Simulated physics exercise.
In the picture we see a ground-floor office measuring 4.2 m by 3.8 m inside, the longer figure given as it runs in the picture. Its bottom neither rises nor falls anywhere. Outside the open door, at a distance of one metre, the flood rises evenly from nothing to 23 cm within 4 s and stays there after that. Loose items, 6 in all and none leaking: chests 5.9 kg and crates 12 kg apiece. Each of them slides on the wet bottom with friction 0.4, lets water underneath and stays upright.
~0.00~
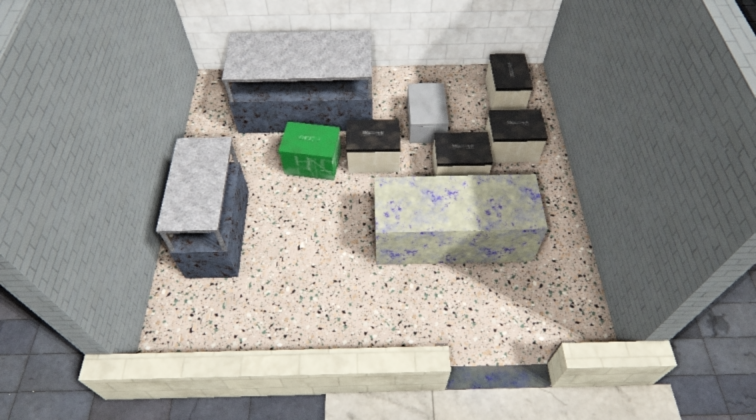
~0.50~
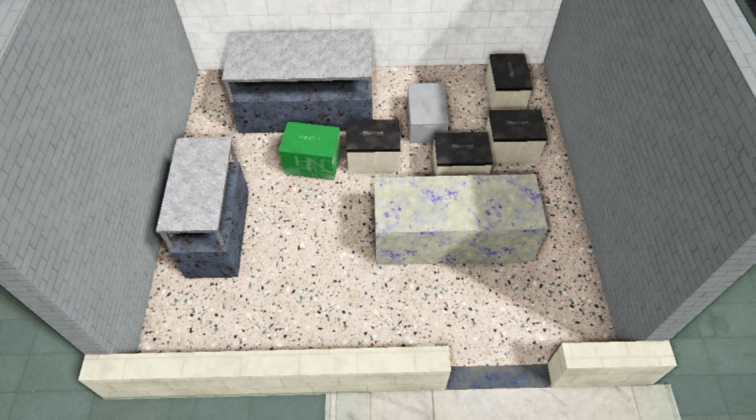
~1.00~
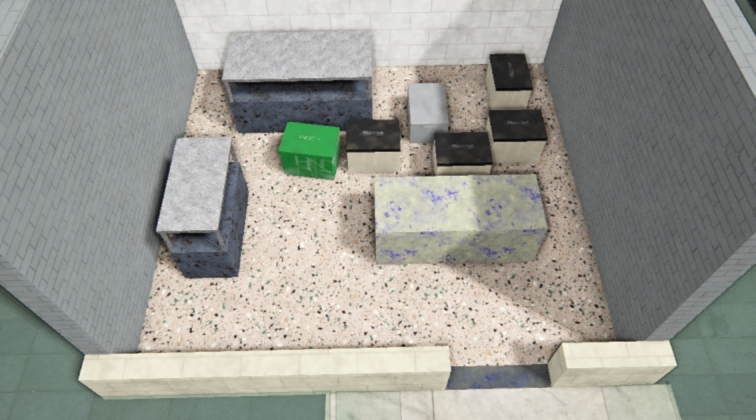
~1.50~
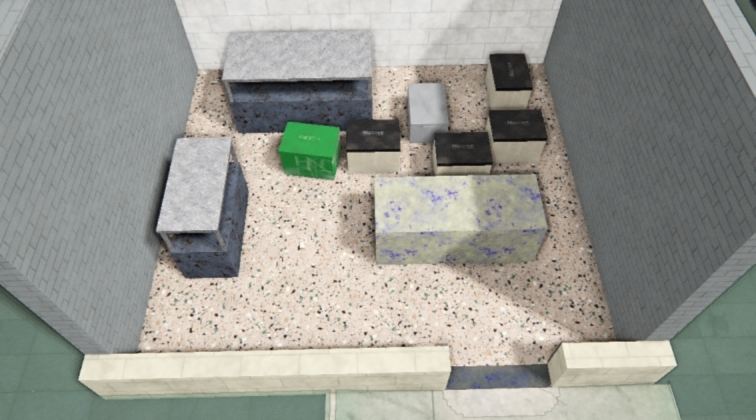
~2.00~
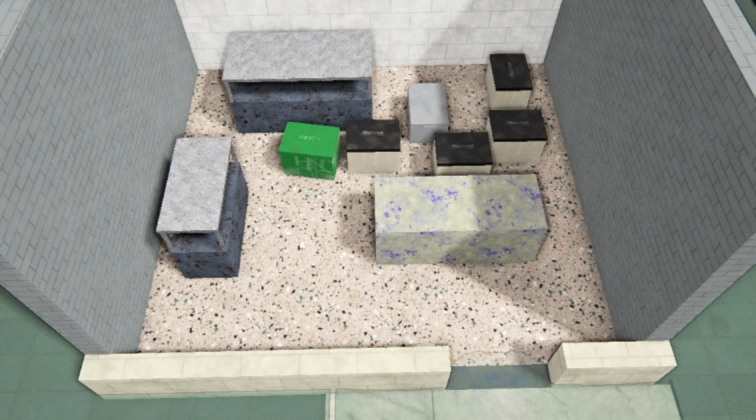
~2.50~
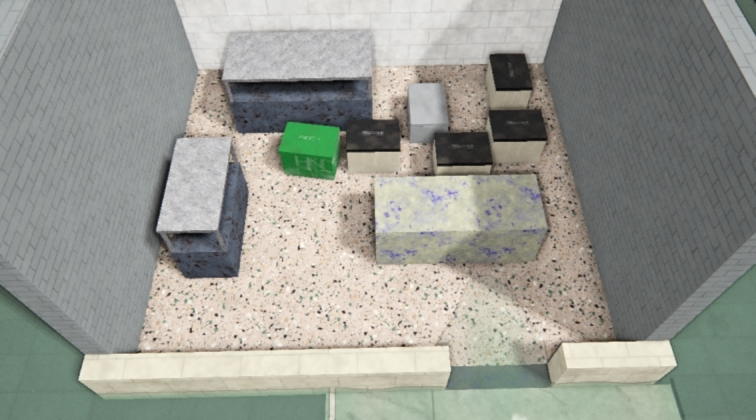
A ground-floor office with a speckled floor, seen from above, holds grey-topped furniture and scattered boxes and chests. Greenish water covers the dark paving outside, then creeps over the pale slabs towards the open doorway at the front. It crosses the threshold and wets the floor just inside, while nothing in the room shifts.
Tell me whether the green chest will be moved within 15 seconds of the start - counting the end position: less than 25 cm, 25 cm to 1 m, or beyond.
Result: A modest displacement.
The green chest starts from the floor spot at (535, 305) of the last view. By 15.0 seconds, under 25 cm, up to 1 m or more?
Result: It drifts a great deal.
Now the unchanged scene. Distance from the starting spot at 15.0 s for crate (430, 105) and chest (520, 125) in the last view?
Respectively 120 and 30 cm.
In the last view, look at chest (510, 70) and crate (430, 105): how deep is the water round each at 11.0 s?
Depth approx. 6 cm / 6 cm.
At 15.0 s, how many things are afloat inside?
The number is 6.
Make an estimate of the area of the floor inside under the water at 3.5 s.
Close to 2.0 m2, I'd say.
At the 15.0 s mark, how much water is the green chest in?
About 9 cm.
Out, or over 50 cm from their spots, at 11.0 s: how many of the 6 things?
The number comes to 2.
After 3.5 s the green chest is near (309, 139), 0.0 m from its start, aground; 0 afloat.
After 6.8 s the green chest is near (309, 139), 0.0 m from its start, aground; 2 afloat.
After 11.0 s the green chest is near (355, 128), 0.5 m from its start, afloat; 6 afloat.
After 15.0 s the green chest is near (359, 146), 0.5 m from its start, afloat; 6 afloat.
